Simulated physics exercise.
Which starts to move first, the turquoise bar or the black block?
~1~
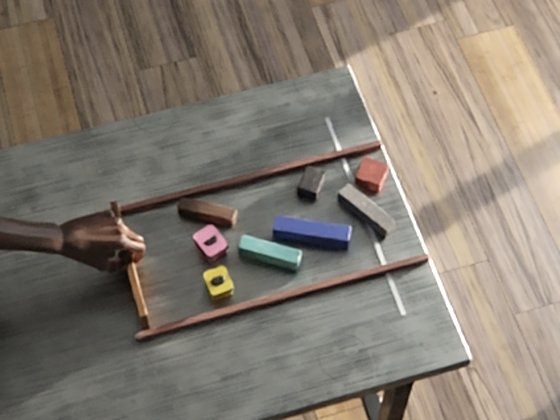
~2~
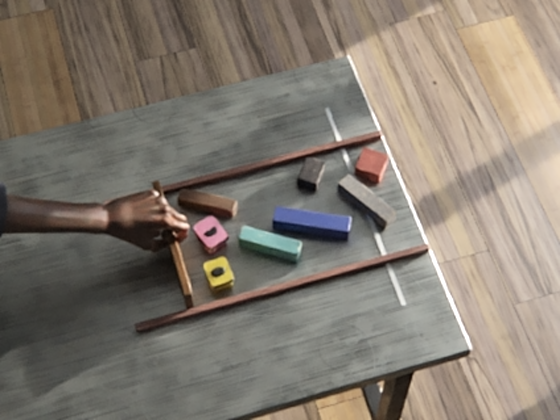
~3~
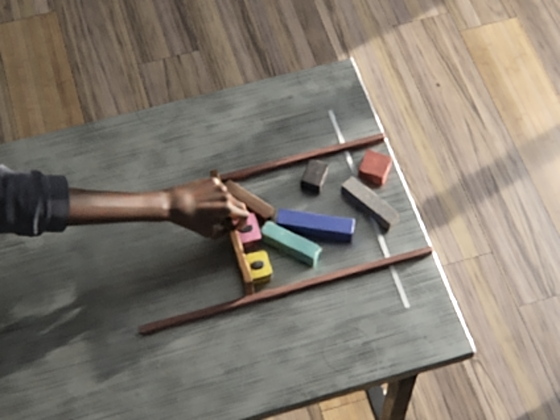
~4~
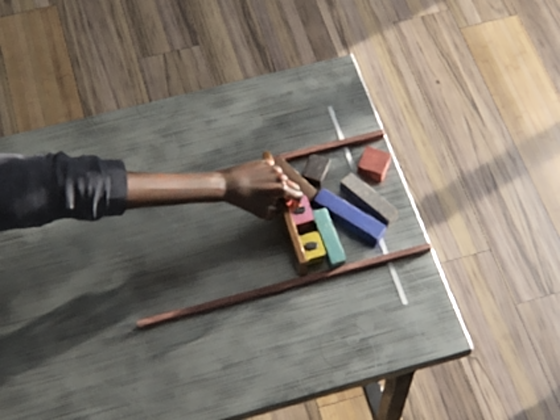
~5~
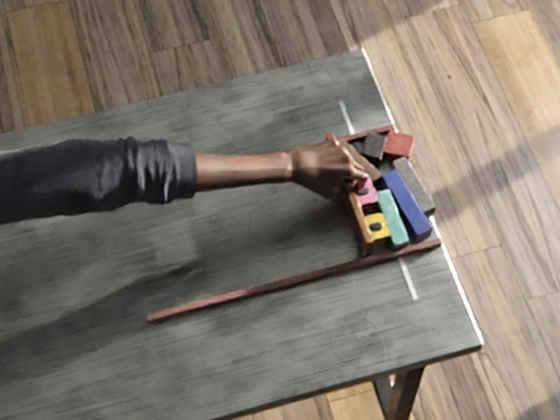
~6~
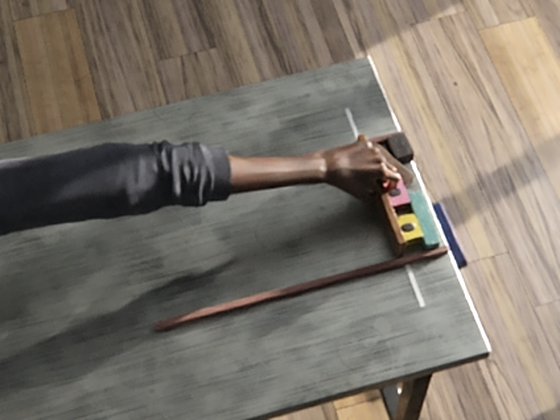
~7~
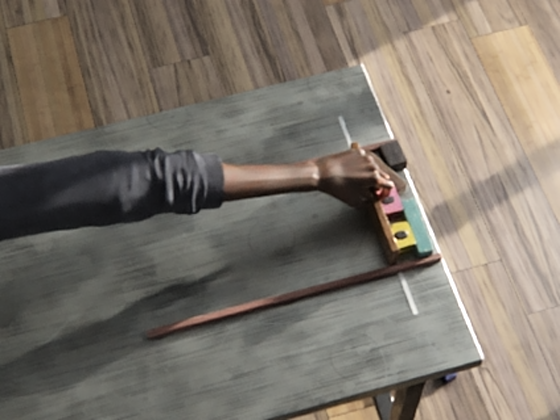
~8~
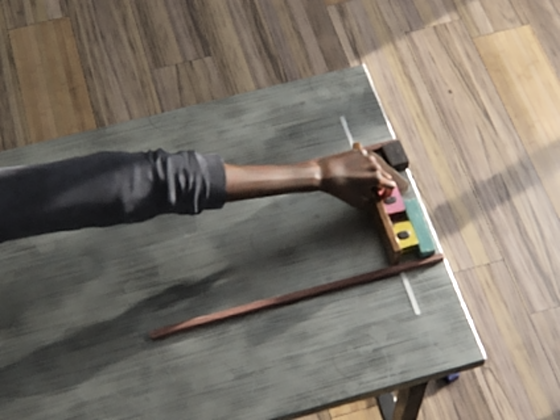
The turquoise bar starts to move first, as the pieces bunch up ahead of the board. The black block stays put until the board has come much closer to the table's right edge.
